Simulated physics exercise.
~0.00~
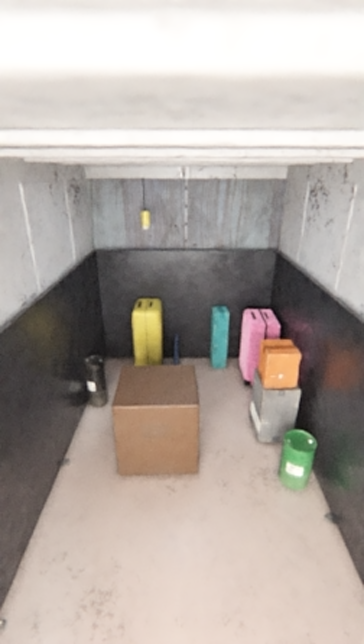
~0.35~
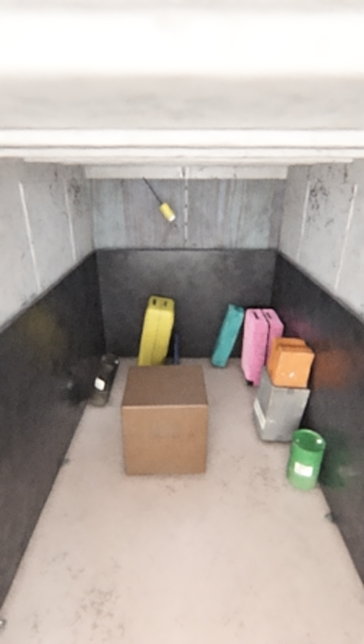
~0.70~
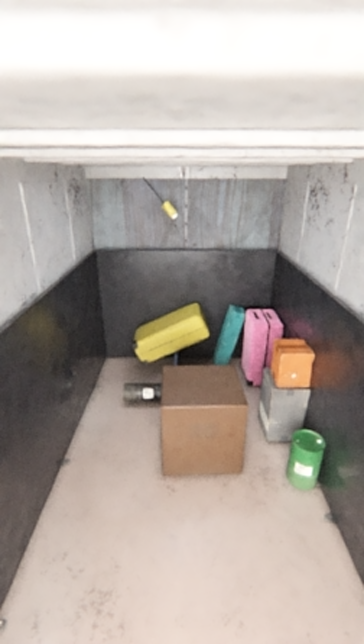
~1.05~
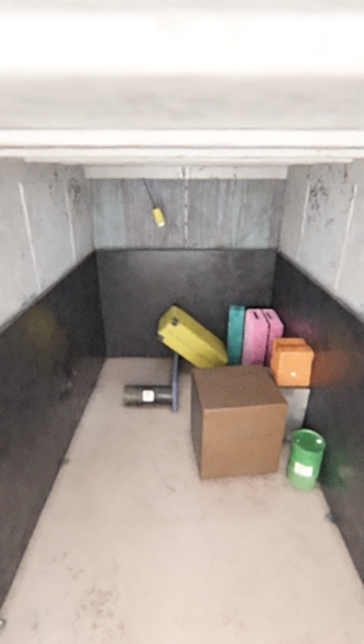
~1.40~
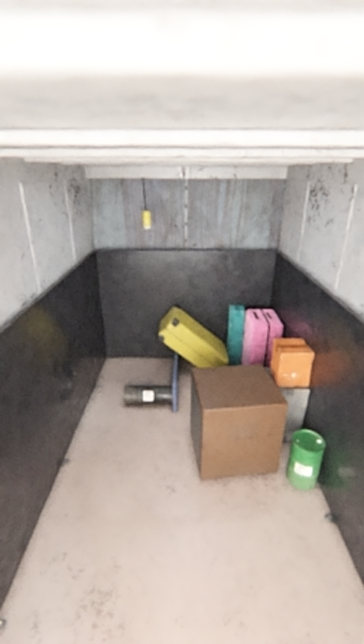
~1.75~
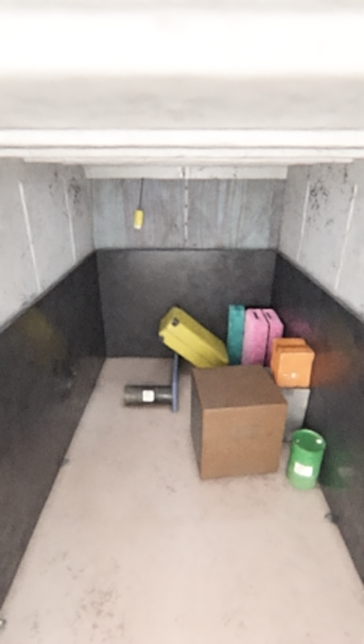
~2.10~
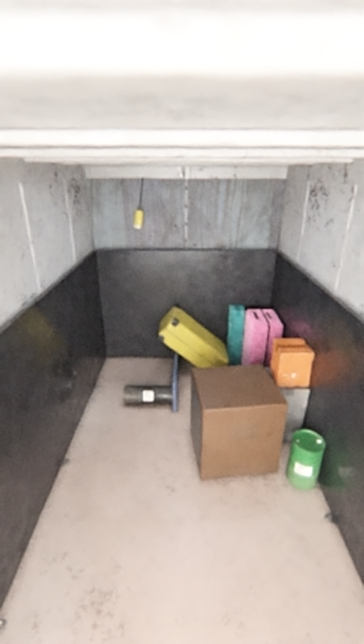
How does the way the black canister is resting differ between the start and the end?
At the start the black canister stands upright near the left wall, and by the end it is lying on its side on the floor.
